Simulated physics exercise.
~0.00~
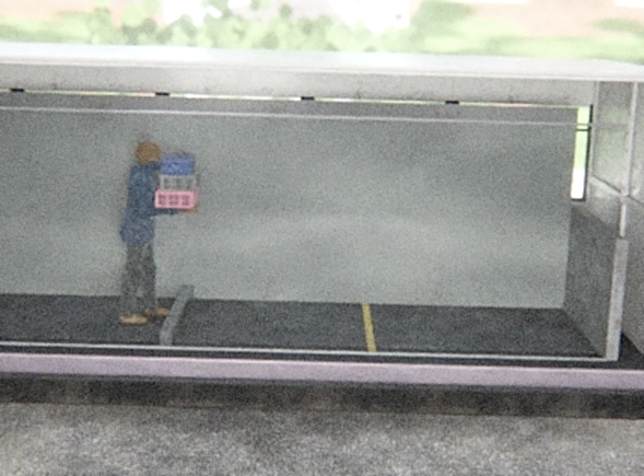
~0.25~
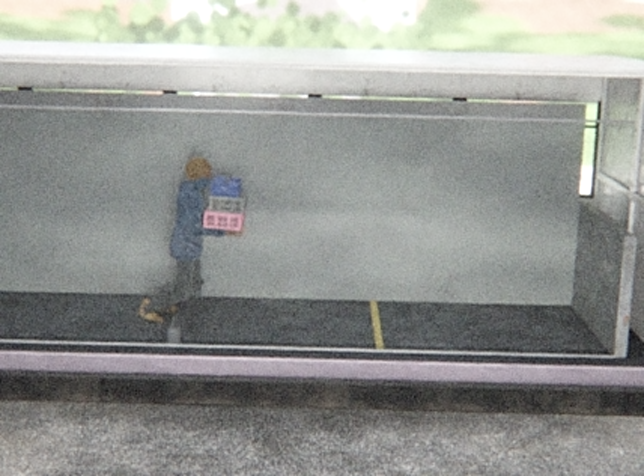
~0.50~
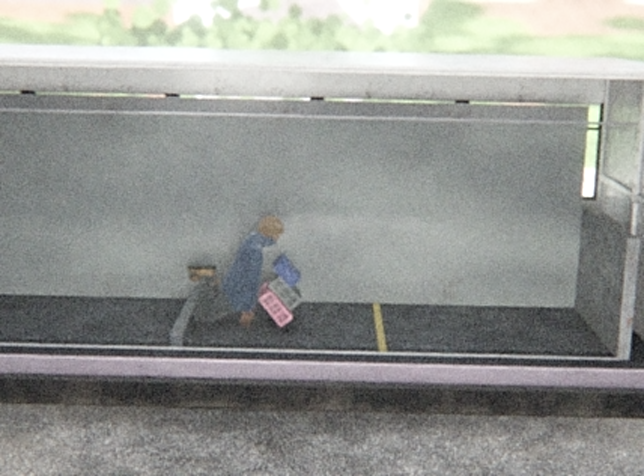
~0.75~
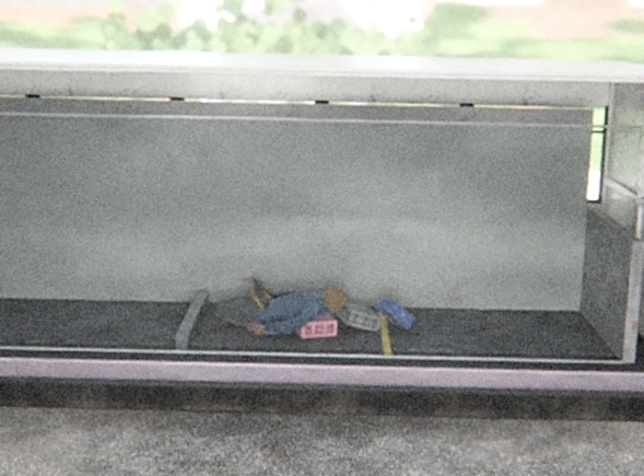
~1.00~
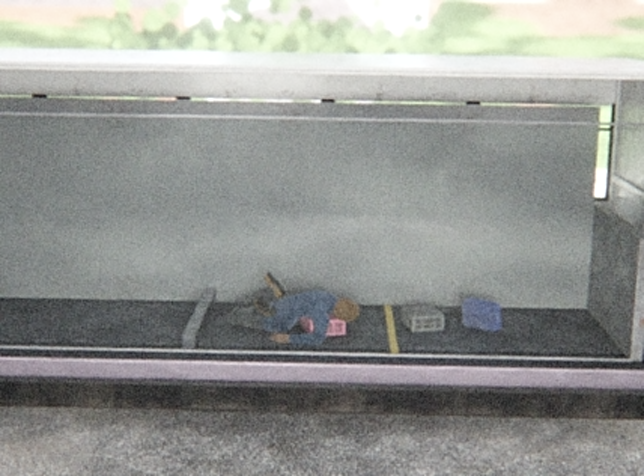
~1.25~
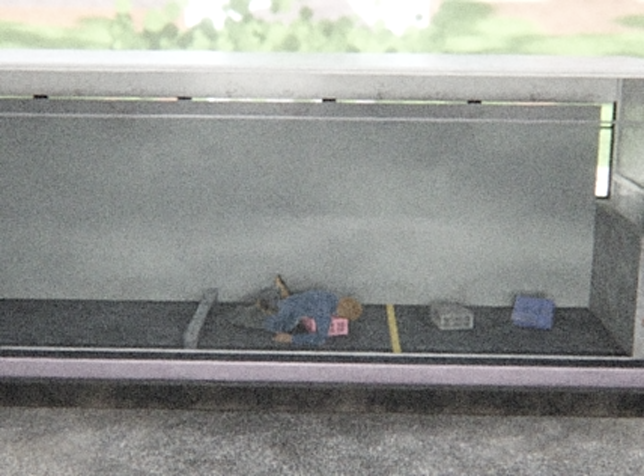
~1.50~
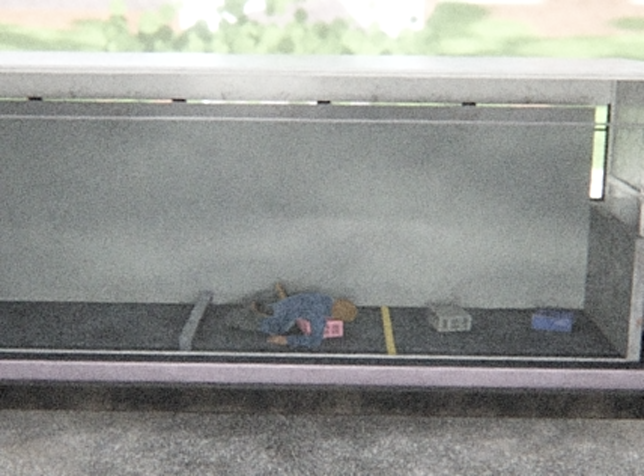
A person carrying a stack of crates lurched right, tripped over a low rail and fell flat, ending up over the pink crate just short of the yellow line, while the grey crate and tumbling blue carton slid beyond it and stopped.
